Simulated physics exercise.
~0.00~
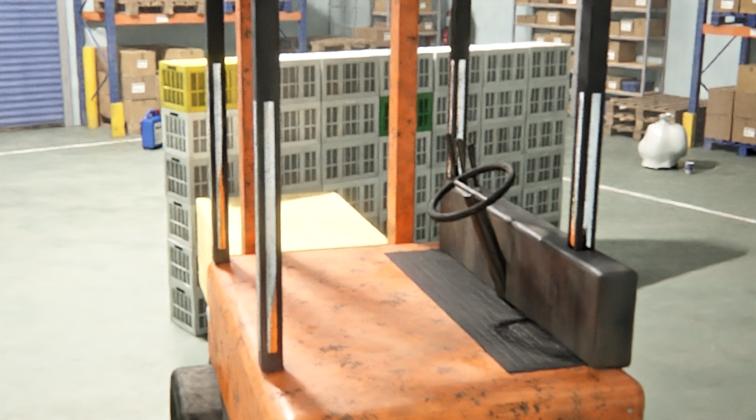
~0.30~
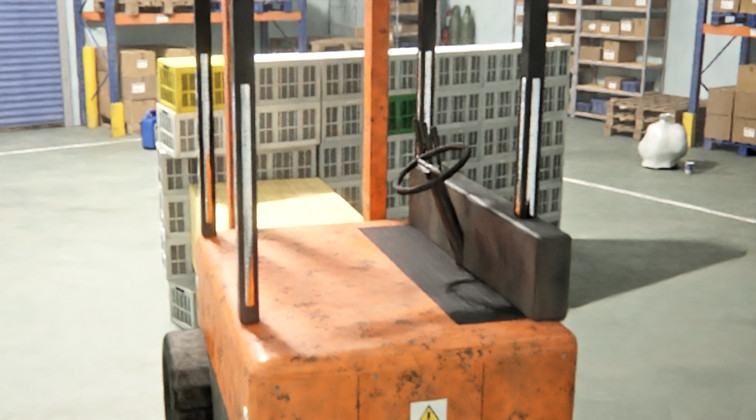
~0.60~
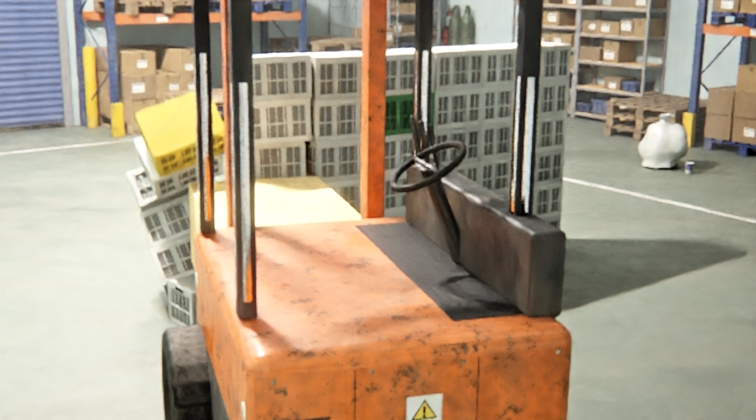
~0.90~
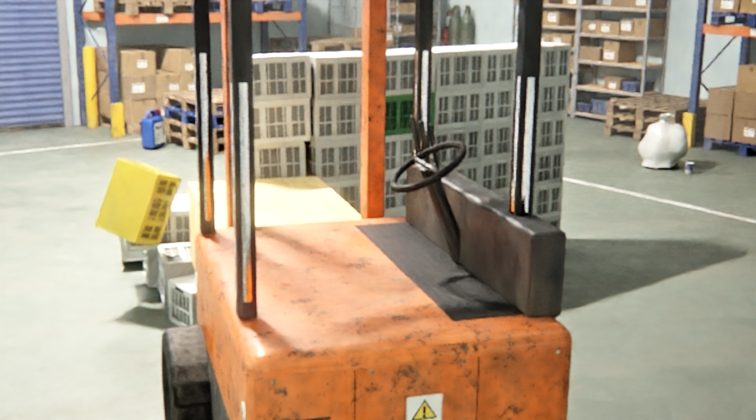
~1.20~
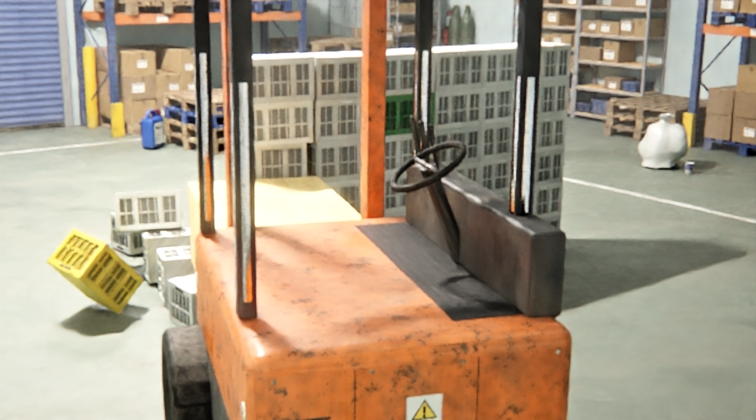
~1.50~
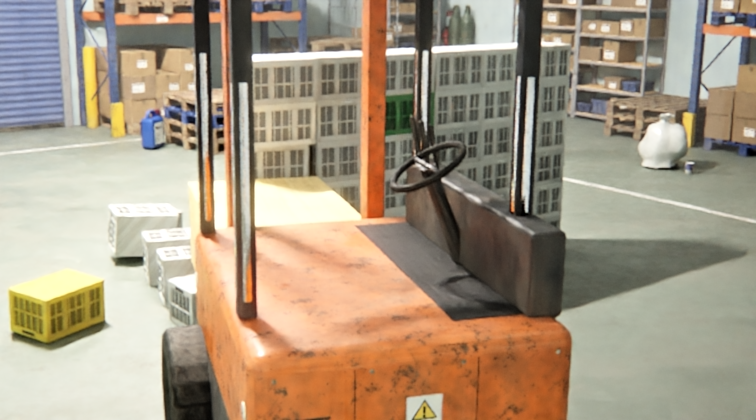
In a warehouse with shelves of cardboard boxes, an orange lift truck stands before a wall of pale crates, with one yellow crate at the top left corner and a green one further right. The truck shifts slightly left and away, pushing its load against the wall. The left end column buckles and leans outward, tipping the yellow crate. As the truck stays still, the column collapses and the yellow crate tumbles down to the left. It rolls over on the floor and ends upside down beside several fallen pale crates, while the green crate and the remaining wall stay standing.
